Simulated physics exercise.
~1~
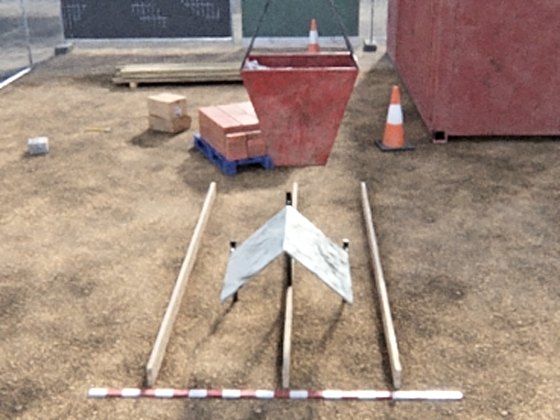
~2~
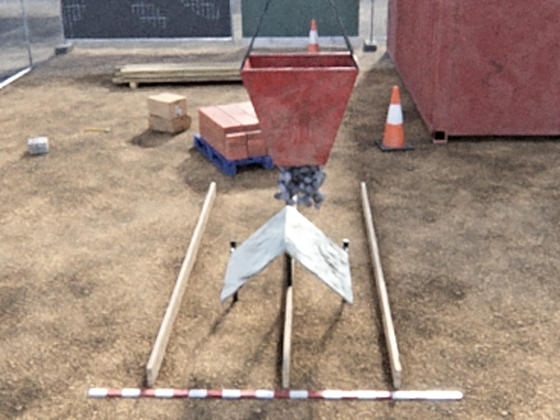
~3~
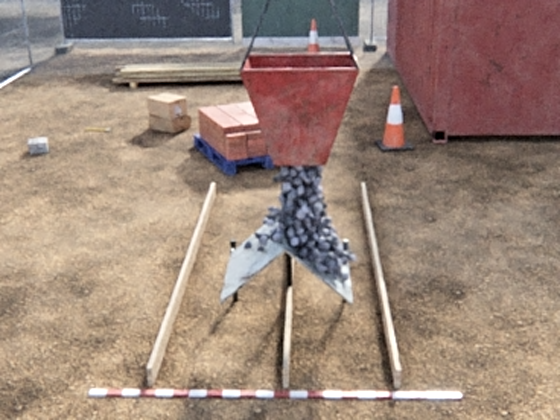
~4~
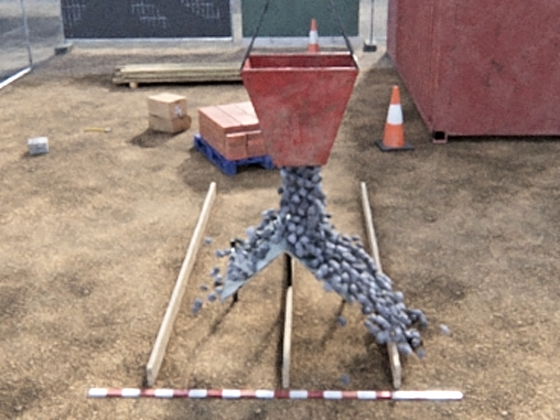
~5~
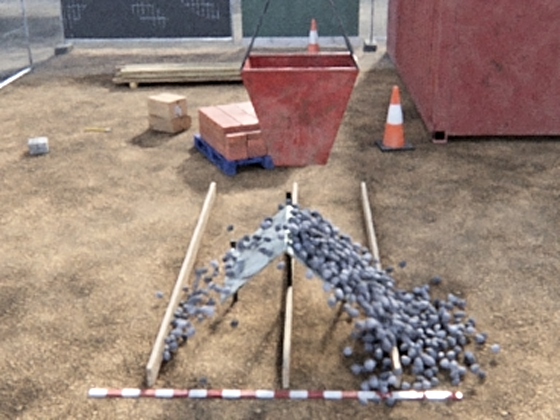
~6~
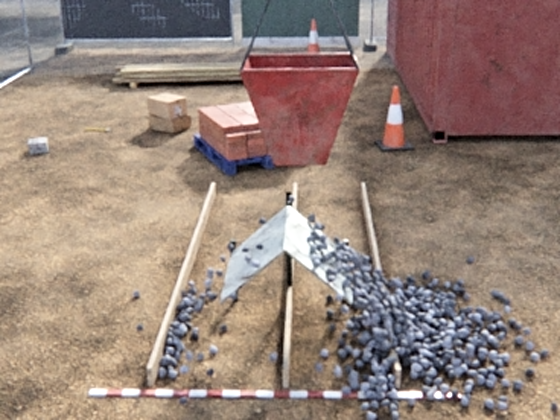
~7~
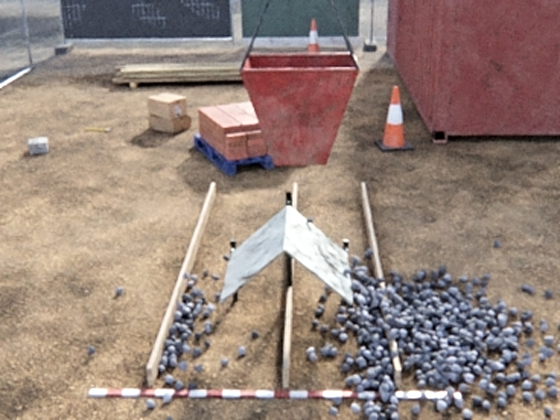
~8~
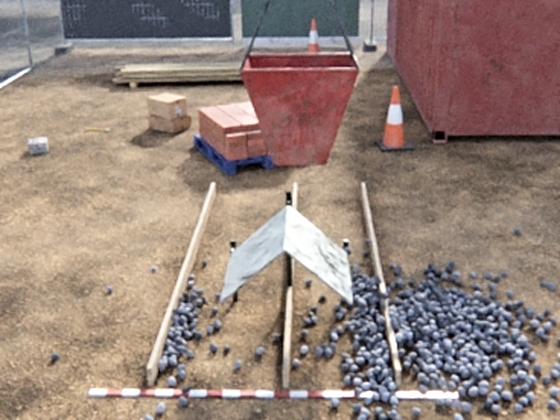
In this clip, rounded grey stones pour from the bottom of a hanging red skip onto a peaked steel plate and slide down both slopes, mostly rightward, ending scattered with a few in the left bay, more in the right bay, and most beyond the right plank.
